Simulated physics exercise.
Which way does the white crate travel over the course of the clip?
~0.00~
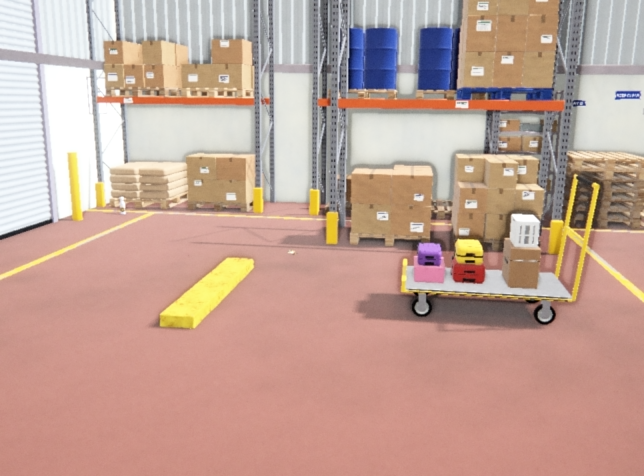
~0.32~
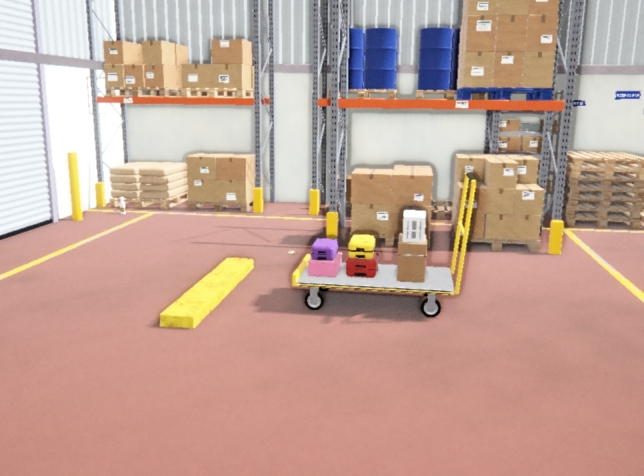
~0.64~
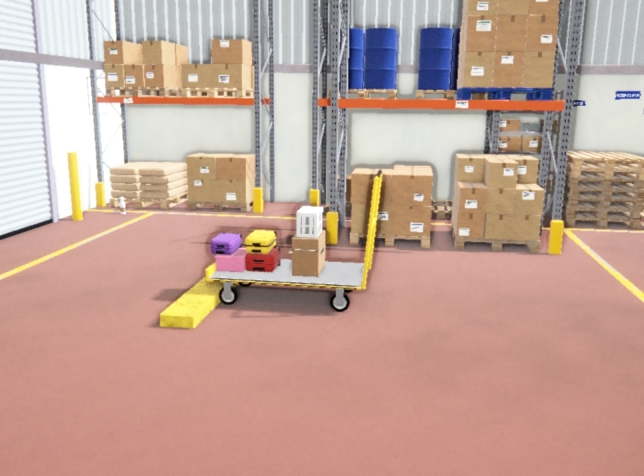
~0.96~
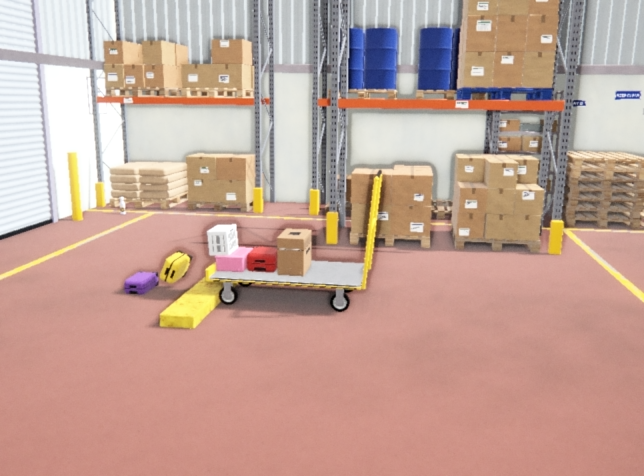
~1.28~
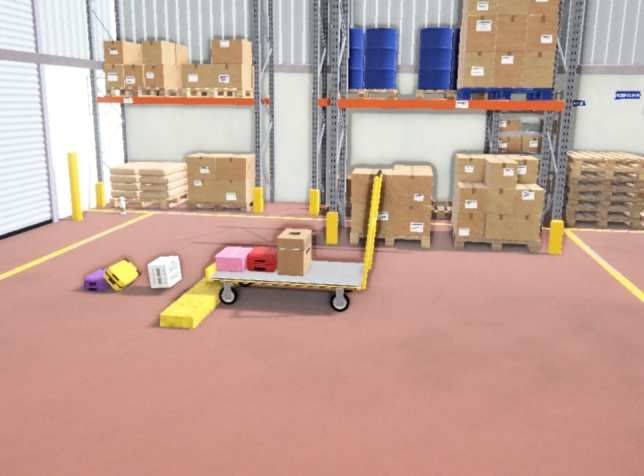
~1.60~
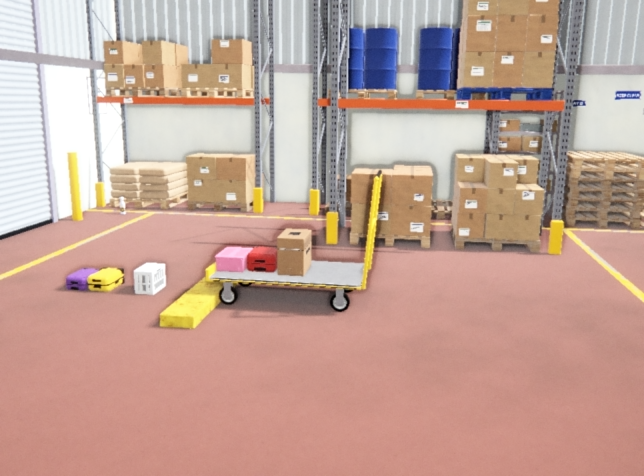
The white crate travels to the left, first riding on the trolley and then going over its front end to the floor beyond the kerb.
